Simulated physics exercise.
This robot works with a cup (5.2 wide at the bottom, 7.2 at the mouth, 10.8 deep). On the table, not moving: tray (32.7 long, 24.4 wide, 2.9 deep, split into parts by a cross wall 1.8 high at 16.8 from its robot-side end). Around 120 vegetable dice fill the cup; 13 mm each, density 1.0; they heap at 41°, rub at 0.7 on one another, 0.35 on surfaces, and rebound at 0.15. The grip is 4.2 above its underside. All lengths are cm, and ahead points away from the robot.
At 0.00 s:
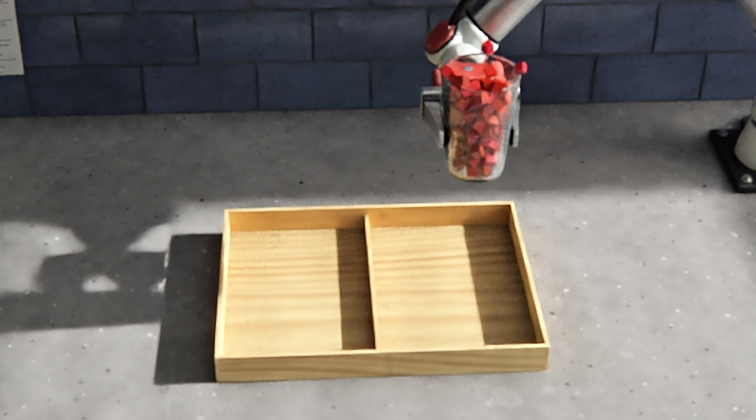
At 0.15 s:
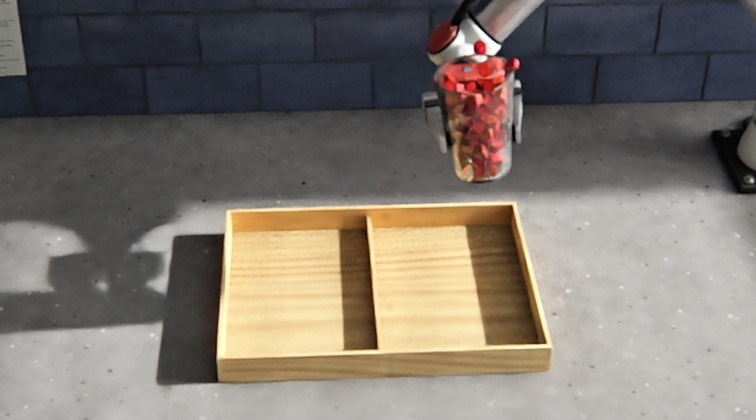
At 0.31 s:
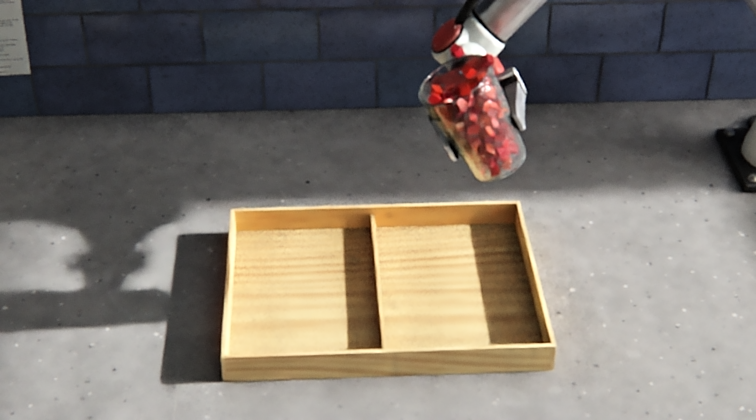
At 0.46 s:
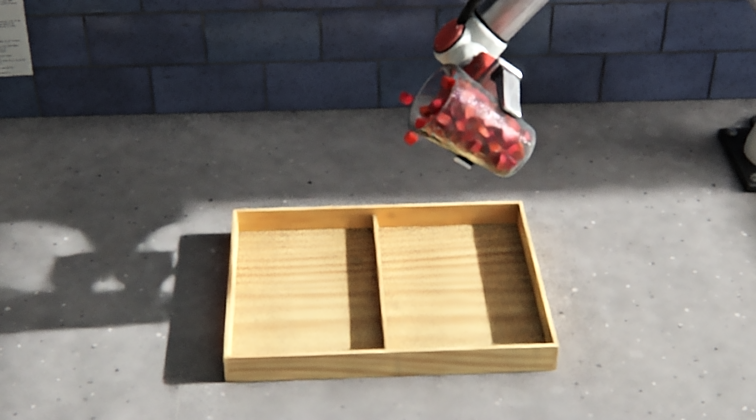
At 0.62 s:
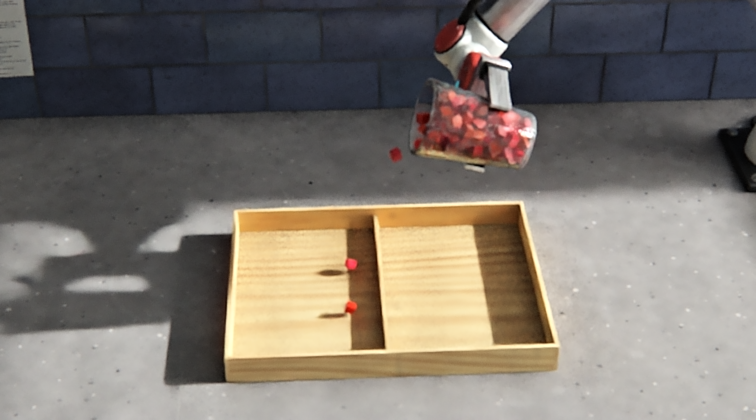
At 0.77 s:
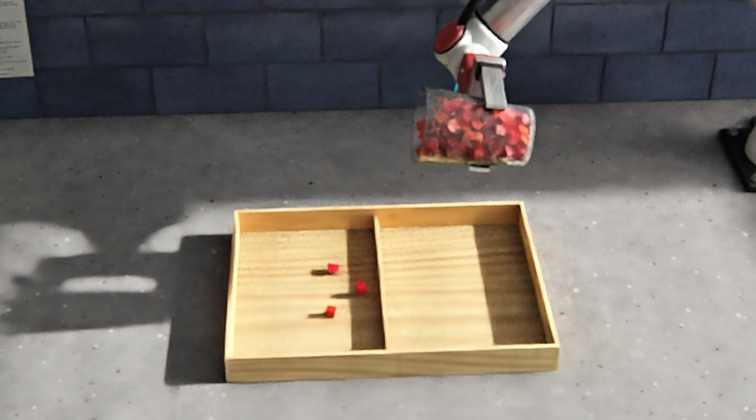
A robot arm held a clear cup heaped with red cubes above a divided wooden tray, then tipped it over to the left until three cubes had dropped into the tray's left section.
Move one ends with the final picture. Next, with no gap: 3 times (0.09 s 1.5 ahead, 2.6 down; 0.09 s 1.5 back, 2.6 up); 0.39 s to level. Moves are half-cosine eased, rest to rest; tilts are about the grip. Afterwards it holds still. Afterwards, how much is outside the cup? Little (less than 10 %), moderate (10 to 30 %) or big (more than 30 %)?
Answer: Moderate; 10 to 30 % of the vegetable dice finish outside the cup.
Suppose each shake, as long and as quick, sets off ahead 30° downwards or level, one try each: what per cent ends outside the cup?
About 40 and 65 per cent.
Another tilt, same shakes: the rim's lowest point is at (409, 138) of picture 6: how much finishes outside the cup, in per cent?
About 5 per cent.
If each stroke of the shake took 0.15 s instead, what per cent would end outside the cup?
It would be near 10 per cent.
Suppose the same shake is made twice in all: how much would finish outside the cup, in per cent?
Then about 15 per cent.
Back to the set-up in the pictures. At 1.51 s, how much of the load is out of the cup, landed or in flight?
About 20 per cent by then.
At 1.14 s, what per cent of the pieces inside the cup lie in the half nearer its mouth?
Roughly 55 per cent.
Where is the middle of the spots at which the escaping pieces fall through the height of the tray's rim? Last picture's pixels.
Around (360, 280).
By 1.14 s, tilted 80° forward, highest piece 23 above the table; 106 in the cup, 8 in the far-side part, 2 in the robot-side part, 4 in flight or on a rim.
By 1.51 s, tilted 37° forward, highest piece 25 above the table; 98 in the cup, 16 in the far-side part, 5 in the robot-side part, 1 in flight or on a rim.
By 1.90 s, level, highest piece 27 above the table; 98 in the cup, 17 in the far-side part, 5 in the robot-side part.
By 2.95 s, level, highest piece 27 above the table; 98 in the cup, 17 in the far-side part, 5 in the robot-side part.
Final count, 98 in the cup, 17 in the far-side part, 5 in the robot-side part. That is 18 % outside the cup.
